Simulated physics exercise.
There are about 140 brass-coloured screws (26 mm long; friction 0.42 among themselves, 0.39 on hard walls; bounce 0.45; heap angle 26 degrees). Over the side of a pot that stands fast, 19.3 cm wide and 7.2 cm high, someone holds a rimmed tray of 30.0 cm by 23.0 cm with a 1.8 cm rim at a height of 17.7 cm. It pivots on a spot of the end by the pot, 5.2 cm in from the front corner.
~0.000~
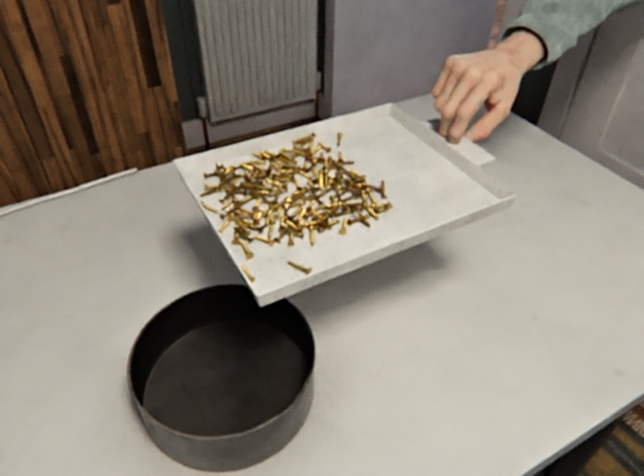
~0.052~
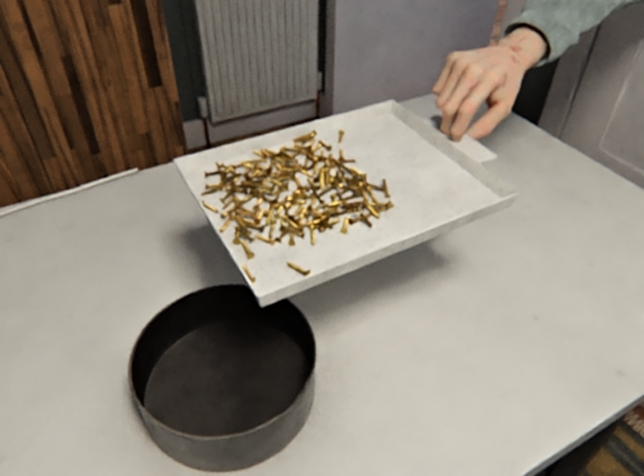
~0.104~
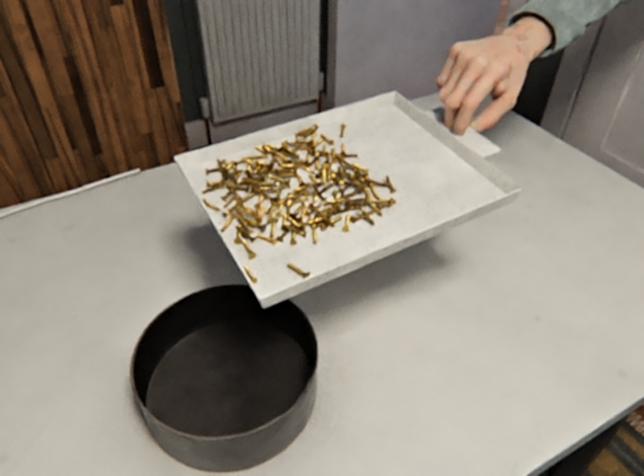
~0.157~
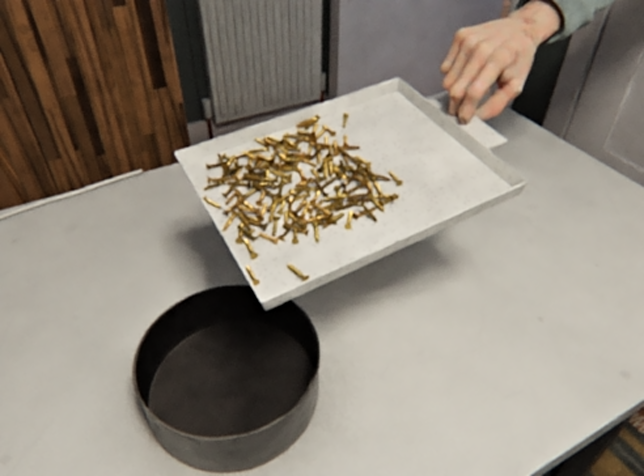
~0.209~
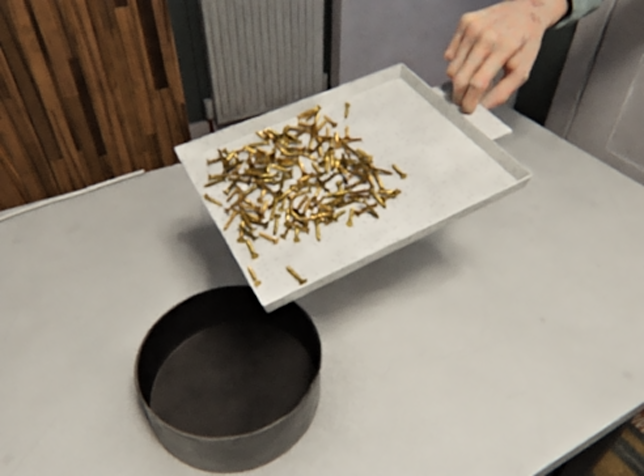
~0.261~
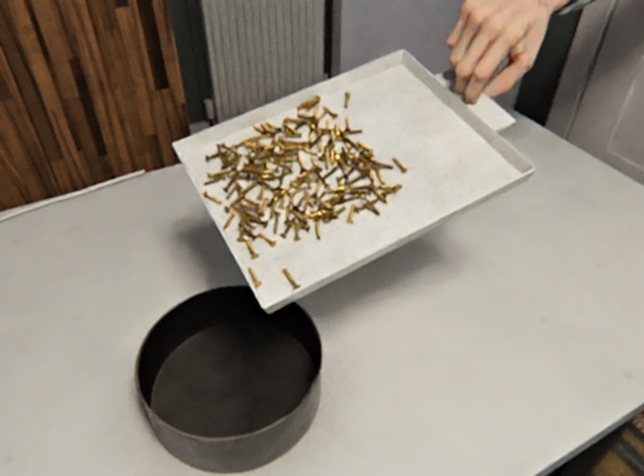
A hand raising the far end of a white rimmed tray of brass-coloured screws, tilting it above a dark round pot.
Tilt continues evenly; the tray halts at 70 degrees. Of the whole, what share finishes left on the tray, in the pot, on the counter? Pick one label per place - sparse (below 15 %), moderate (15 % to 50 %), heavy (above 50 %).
Tray: Moderate; pot: Heavy; counter: Sparse.
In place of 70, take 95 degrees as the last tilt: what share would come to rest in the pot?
Roughly 95 percent.
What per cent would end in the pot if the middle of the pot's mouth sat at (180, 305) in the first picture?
Estimate: ~ 5 %.
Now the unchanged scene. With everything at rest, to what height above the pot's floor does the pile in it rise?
About 2.0 cm.
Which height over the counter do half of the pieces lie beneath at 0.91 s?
Around 20 cm up.
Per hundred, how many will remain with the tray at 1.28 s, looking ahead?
About 60% of the load.
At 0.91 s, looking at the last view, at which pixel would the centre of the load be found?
Load centre: About (264, 260) px.
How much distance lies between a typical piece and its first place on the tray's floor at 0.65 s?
6 cm.
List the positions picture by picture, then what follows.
In the first frame, tray tilt 0 degrees, front corners at (259, 292) and (513, 194); middle of the pieces at (299, 192); pot at (223, 351).
In the second frame, tray tilt 1 degrees, front corners at (260, 293) and (515, 192); middle of the pieces at (300, 191).
In the third frame, tray tilt 3 degrees, front corners at (262, 295) and (519, 188), lowest corner left front; middle of the pieces at (302, 188).
In the fourth frame, tray tilt 7 degrees, front corners at (264, 298) and (524, 181), lowest corner left front; middle of the pieces at (303, 183).
In the fifth frame, tray tilt 10 degrees, front corners at (265, 301) and (528, 174), lowest corner left front; middle of the pieces at (304, 178).
In the sixth frame, tray tilt 14 degrees, front corners at (265, 304) and (532, 168), lowest corner left front; middle of the pieces at (304, 174); pot at (230, 353). The tray's pace is about 70 degrees a second.
After 0.65 s, tilt 41 degrees; the tray holds 100 %, the pot 0 %.
After 0.91 s, tilt 59 degrees; the tray holds 95 %, the pot 0 %.
After 1.28 s, tilt 70 degrees; the tray holds 60 %, the pot 30 %.
By 2.4 s all is still; tray 35 %, pot 60 %, counter 5 %.
